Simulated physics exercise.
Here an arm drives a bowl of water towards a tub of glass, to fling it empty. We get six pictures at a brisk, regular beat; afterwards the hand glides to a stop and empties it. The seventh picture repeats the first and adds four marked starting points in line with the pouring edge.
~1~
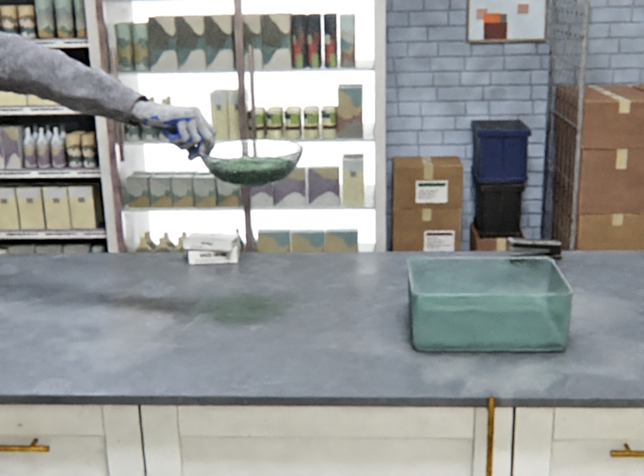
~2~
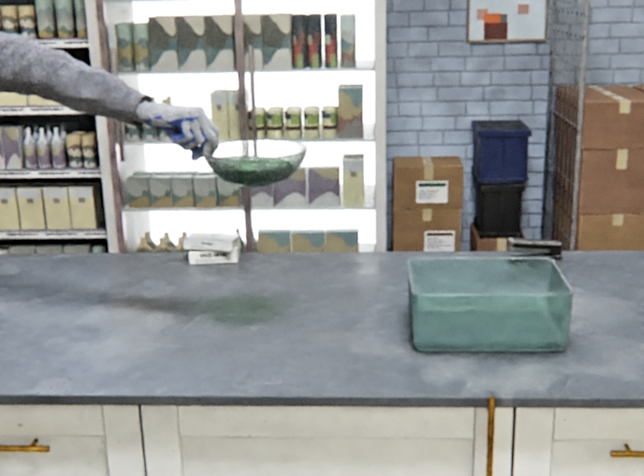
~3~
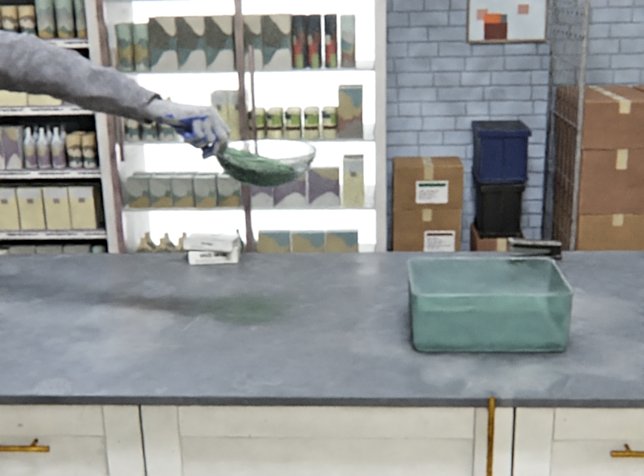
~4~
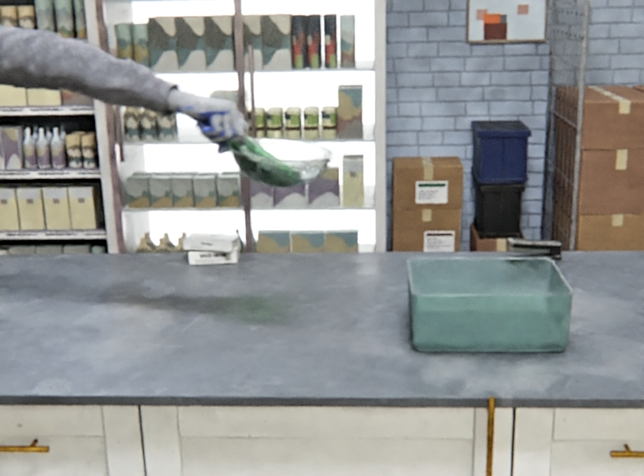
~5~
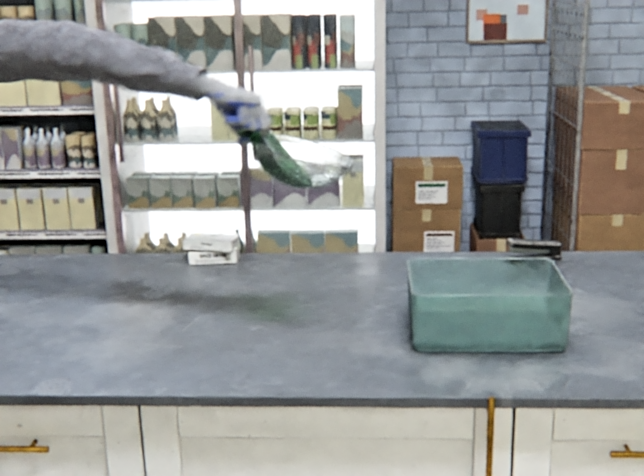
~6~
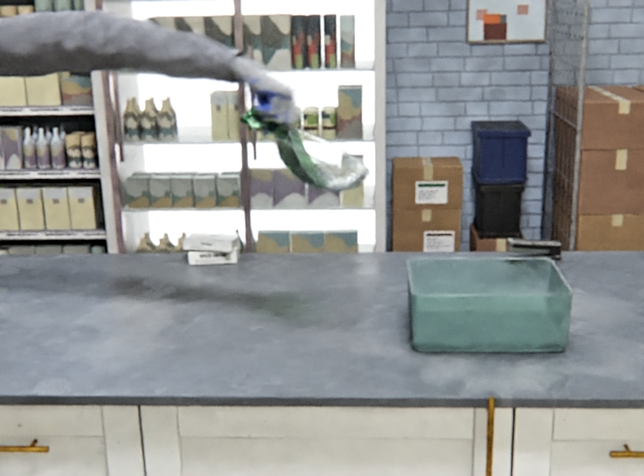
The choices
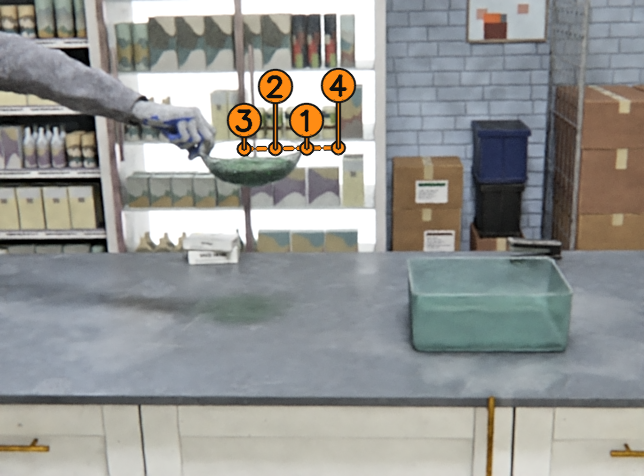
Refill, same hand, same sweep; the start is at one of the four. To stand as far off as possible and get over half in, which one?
It is 2.
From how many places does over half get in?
Three of the four.
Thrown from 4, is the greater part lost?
No, that is safe.
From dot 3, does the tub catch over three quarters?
No.
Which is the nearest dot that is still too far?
The answer is 3.
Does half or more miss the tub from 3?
Yes, that goes wrong.
On the marked copy, 1 at (306, 148); 2 at (275, 148); 3 at (244, 148); 4 at (338, 147).
If 1 is chosen, about 66 % lands in the tub, 23 % falls short and 12 % goes beside or beyond.
If 2 is chosen, about 66 % lands in the tub, 25 % falls short and 9 % goes beside or beyond.
If 3 is chosen, about 36 % lands in the tub, 59 % falls short and 5 % goes beside or beyond.
If 4 is chosen, about 72 % lands in the tub, 20 % falls short and 8 % goes beside or beyond.
